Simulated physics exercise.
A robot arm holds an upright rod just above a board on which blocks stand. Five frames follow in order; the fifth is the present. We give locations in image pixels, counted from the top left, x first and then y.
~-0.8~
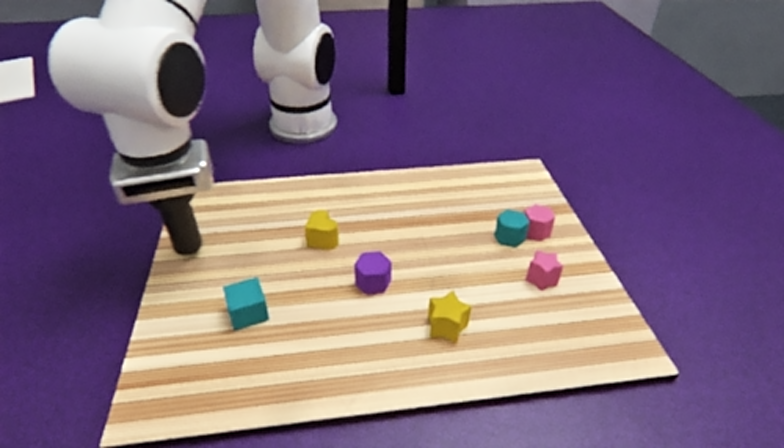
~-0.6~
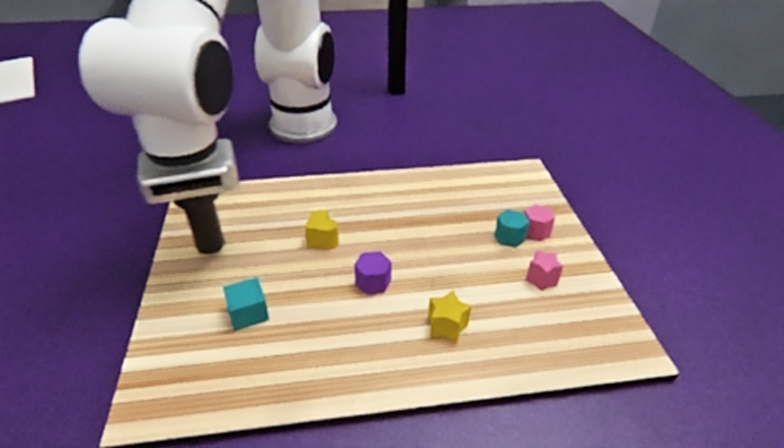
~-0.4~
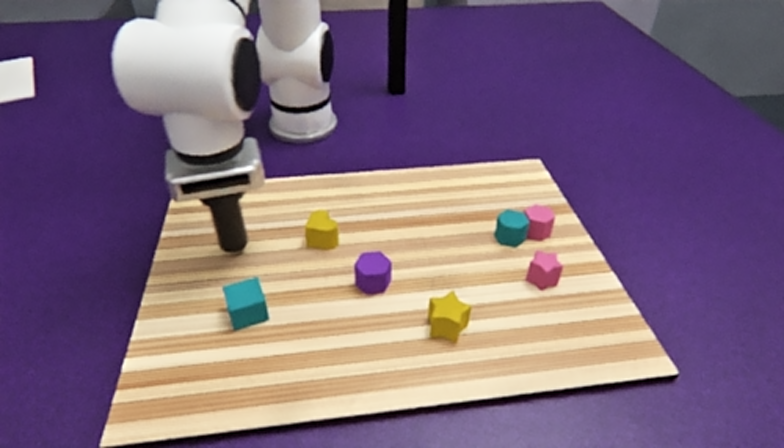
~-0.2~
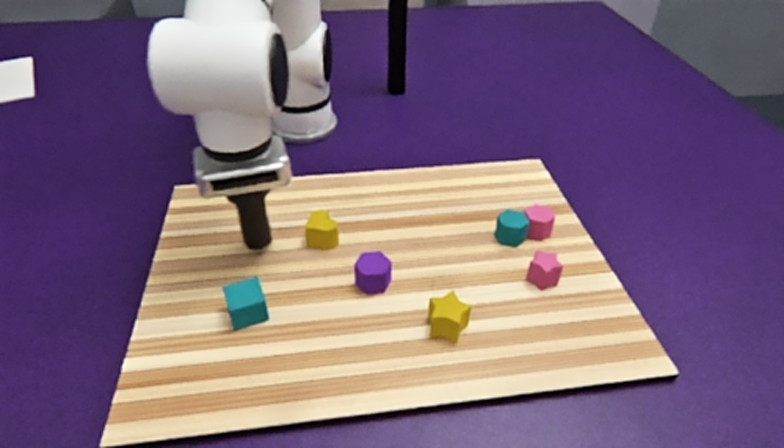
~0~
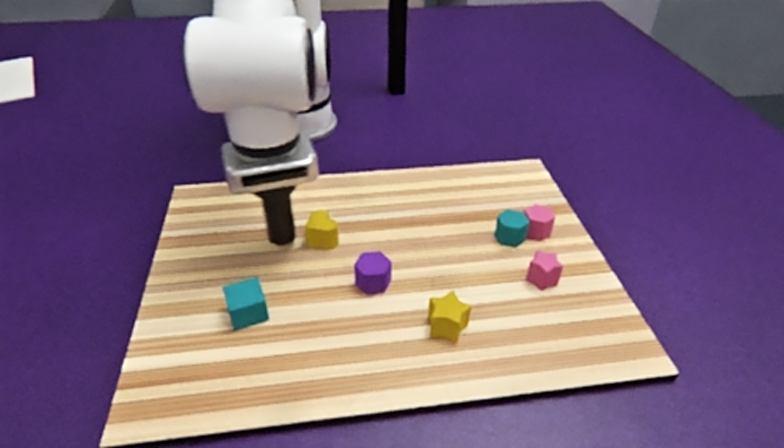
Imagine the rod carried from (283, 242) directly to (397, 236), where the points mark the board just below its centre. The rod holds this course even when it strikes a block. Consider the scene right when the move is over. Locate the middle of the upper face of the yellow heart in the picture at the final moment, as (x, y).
It will likely be found at (422, 211).
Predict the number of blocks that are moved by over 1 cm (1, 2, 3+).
The push moves one block more than 1 cm.
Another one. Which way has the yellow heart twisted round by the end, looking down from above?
Seen from above, its turn is counter-clockwise.
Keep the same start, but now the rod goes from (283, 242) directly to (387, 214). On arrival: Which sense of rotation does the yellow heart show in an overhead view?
If we look at it from overhead, the yellow heart pivots clockwise.
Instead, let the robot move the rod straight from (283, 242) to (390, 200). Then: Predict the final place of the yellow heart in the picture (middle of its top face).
It is at (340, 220).
The first path, step by step. One third of the way, rod (321, 234); yellow heart (347, 218), turned 20° anticlockwise.
Two thirds of the way, rod (360, 232); yellow heart (386, 214), turned 25° anticlockwise.
At the end, rod (397, 230); yellow heart (422, 211), turned 35° anticlockwise; purple hexagon not moved.
